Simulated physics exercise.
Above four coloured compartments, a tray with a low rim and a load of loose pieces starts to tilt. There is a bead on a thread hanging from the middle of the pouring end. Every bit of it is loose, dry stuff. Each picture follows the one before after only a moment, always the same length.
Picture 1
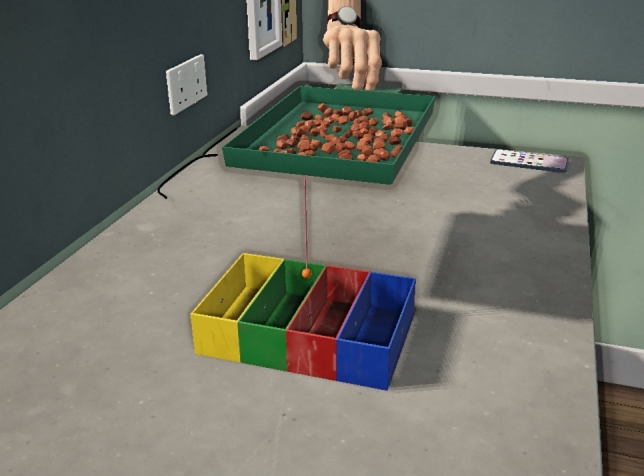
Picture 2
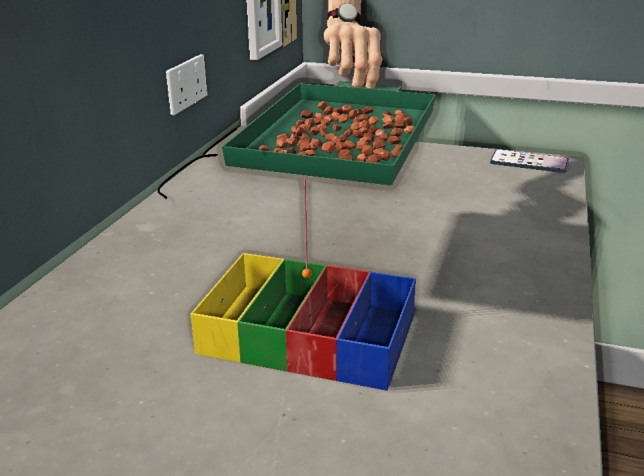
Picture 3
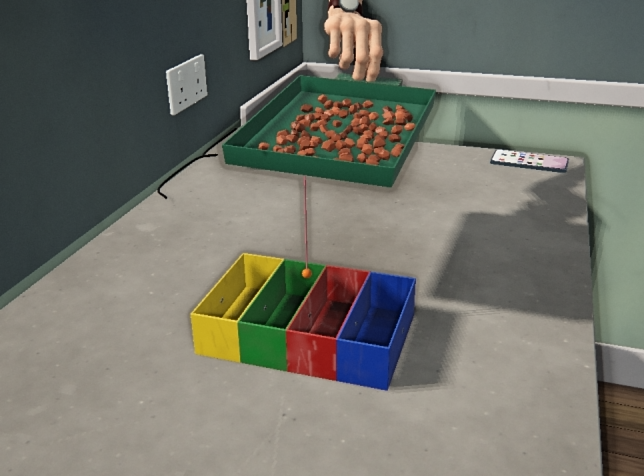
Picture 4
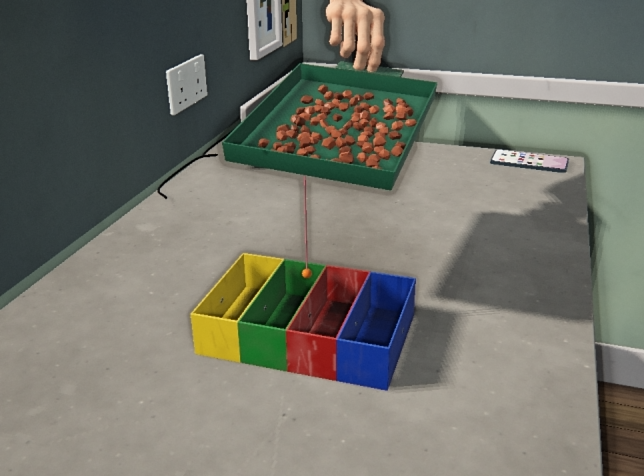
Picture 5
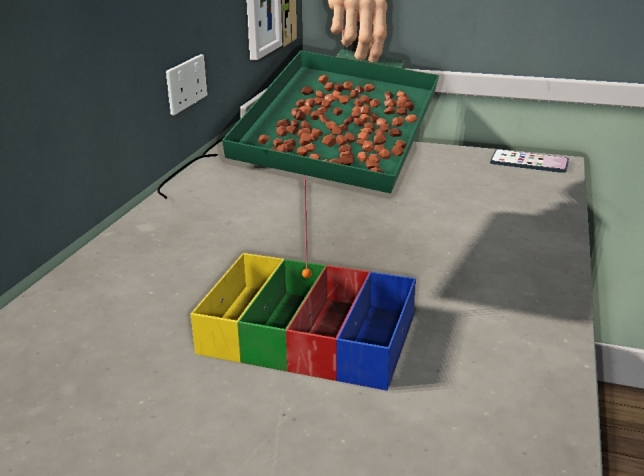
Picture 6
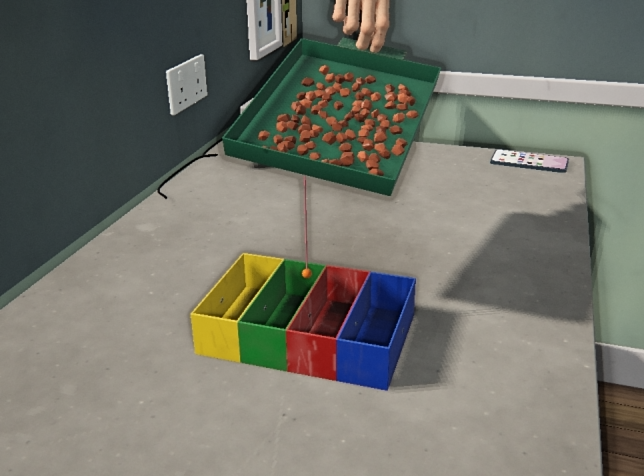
The clip opens on a green tray of reddish-brown chunks held level above yellow, green, red and blue compartments, with a hand at its back edge. The hand then raises the back edge gradually, and the tray tilts toward its front right corner while the chunks spread slightly and stay inside.
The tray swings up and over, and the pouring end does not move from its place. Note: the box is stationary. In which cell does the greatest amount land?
In the blue cell.
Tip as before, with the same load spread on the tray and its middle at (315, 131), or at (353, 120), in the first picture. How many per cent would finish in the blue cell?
80 % and 80 %.
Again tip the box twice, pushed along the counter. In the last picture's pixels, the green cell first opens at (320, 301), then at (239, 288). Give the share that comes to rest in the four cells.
Roughly 100% on the first try and 0% on the second.
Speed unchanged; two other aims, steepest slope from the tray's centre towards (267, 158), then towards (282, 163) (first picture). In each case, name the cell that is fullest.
First: The yellow one, second: Yellow.
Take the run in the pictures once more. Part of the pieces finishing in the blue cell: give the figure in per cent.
Result: Near 90 %.
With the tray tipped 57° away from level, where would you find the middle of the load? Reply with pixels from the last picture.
I'd put the middle of the pieces at roughly (366, 148).
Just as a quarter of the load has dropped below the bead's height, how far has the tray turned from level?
At about 95°.
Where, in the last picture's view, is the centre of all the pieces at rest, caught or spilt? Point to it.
Roughly at pixel (381, 333).
Shortly afterwards, tray tipped steeply; the whole lot on the tray.
Next, tray tipped right over; near half on the tray; near a quarter in the blue cell; near a quarter falling or outside the box.
Some moments later, tray tipped past a quarter turn; the bulk in the blue cell; only a few in the red cell; a little falling or outside the box.
In the end, tray tipped past a quarter turn; the bulk in the blue cell; only a few in the red cell; none at all in the green cell; none at all in the yellow cell; a little outside the box.
